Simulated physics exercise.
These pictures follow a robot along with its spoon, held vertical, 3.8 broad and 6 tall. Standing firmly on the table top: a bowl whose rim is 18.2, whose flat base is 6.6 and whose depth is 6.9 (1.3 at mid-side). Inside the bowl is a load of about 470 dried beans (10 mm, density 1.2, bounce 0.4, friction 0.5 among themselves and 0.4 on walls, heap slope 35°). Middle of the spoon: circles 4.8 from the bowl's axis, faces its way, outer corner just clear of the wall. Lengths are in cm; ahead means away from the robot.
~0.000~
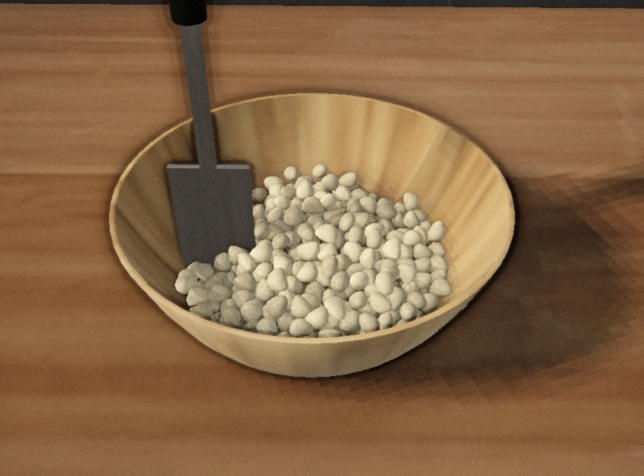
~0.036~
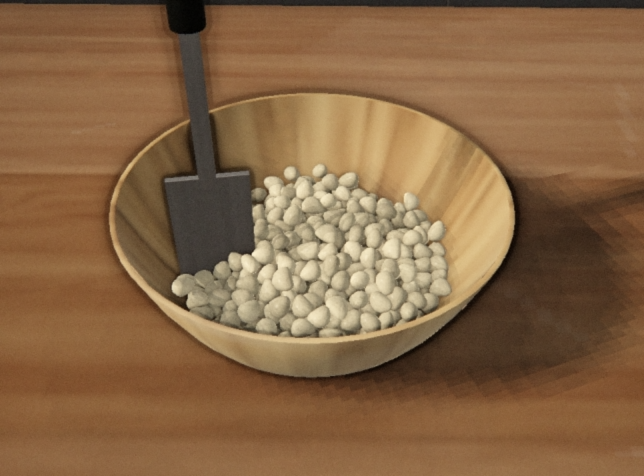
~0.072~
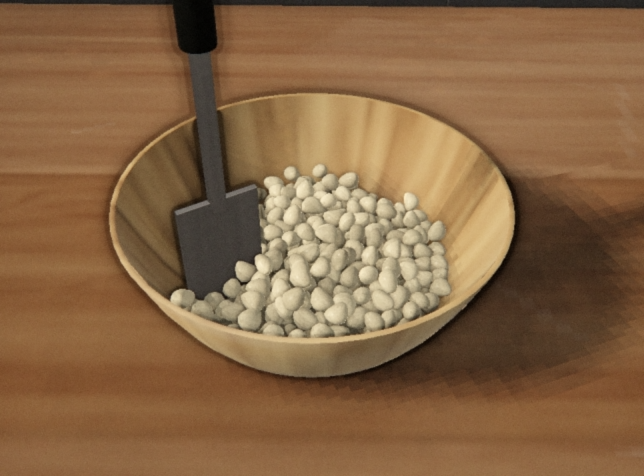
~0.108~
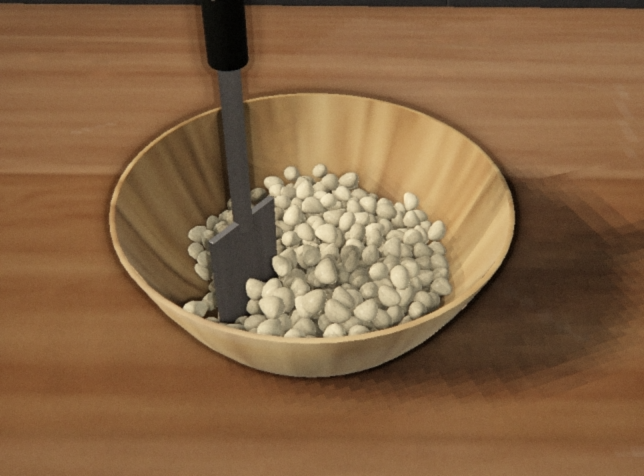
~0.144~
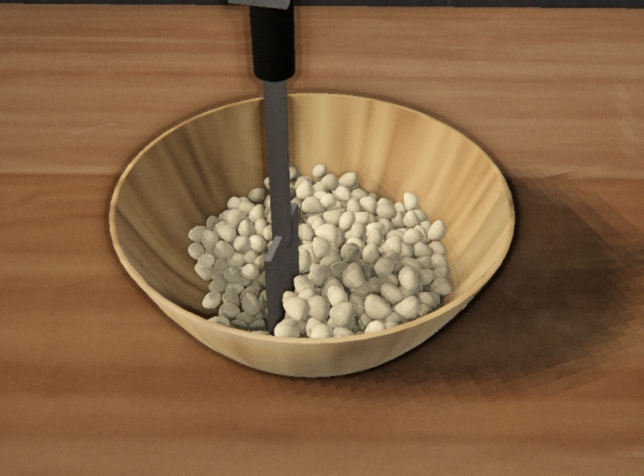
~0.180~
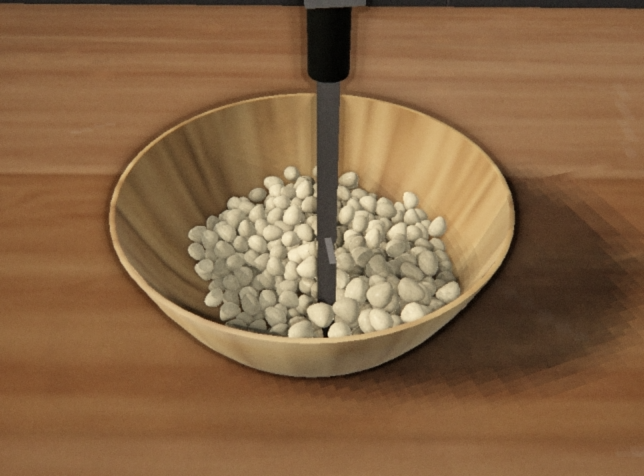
In this clip, a dark flat-bladed spoon held upright by a robot sweeps through pale dried beans in a wooden bowl, moving from the left side toward the near middle while its blade turns edge-on and beans shift around it.
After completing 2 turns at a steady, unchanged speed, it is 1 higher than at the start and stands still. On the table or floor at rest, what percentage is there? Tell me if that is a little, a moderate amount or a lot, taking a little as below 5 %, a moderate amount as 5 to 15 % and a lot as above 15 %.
A moderate amount, from 5 to 15 %.
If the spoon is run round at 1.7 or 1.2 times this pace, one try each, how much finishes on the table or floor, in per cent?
It would be about 30 and 15 percent respectively.
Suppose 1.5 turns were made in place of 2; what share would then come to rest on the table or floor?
Estimate: Near 10 %.
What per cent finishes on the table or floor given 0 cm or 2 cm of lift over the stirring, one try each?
20 and 5 %.
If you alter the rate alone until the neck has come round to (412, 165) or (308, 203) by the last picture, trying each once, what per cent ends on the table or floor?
Close to 30 and 5 in a hundred.
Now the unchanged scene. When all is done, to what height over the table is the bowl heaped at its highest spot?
I'd guess close to 6.5 centimetres.
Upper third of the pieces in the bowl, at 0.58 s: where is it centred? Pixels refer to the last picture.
I'd put it at around (199, 226).
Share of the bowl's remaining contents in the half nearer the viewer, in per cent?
Roughly 55 percent of it.
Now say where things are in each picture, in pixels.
The first picture shows spoon neck at (205, 138), 0° round; upper third of the load around (319, 250), from x 185 to 440, top at y 170; 468 in the bowl.
The second picture shows spoon neck at (204, 148), 10° round; upper third of the load around (319, 251), from x 180 to 440, top at y 170.
The third picture shows spoon neck at (213, 170), 32° round; upper third of the load around (318, 262), from x 180 to 440, top at y 170.
The fourth picture shows spoon neck at (240, 189), 54° round; upper third of the load around (320, 267), from x 195 to 440, top at y 170.
The fifth picture shows spoon neck at (280, 201), 76° round; upper third of the load around (333, 272), from x 195 to 440, top at y 170.
The sixth picture shows spoon neck at (327, 202), 98° round; upper third of the load around (359, 269), from x 195 to 450, top at y 170; 468 in the bowl.
After 0.58 s, 342° round, highest piece 8 above the table; 447 in the bowl, 14 on the table or floor, 7 in flight or on the tool.
After 0.98 s, 226° round, highest piece 8 above the table; 434 in the bowl, 32 on the table or floor, 2 in flight or on the tool.
After 1.38 s, 0° round, highest piece 8 above the table; 432 in the bowl, 36 on the table or floor.
After 2.08 s, 0° round, highest piece 8 above the table; 432 in the bowl, 36 on the table or floor.
At rest, 432 in the bowl, 36 on the table or floor. That is 8 % on the table or floor.
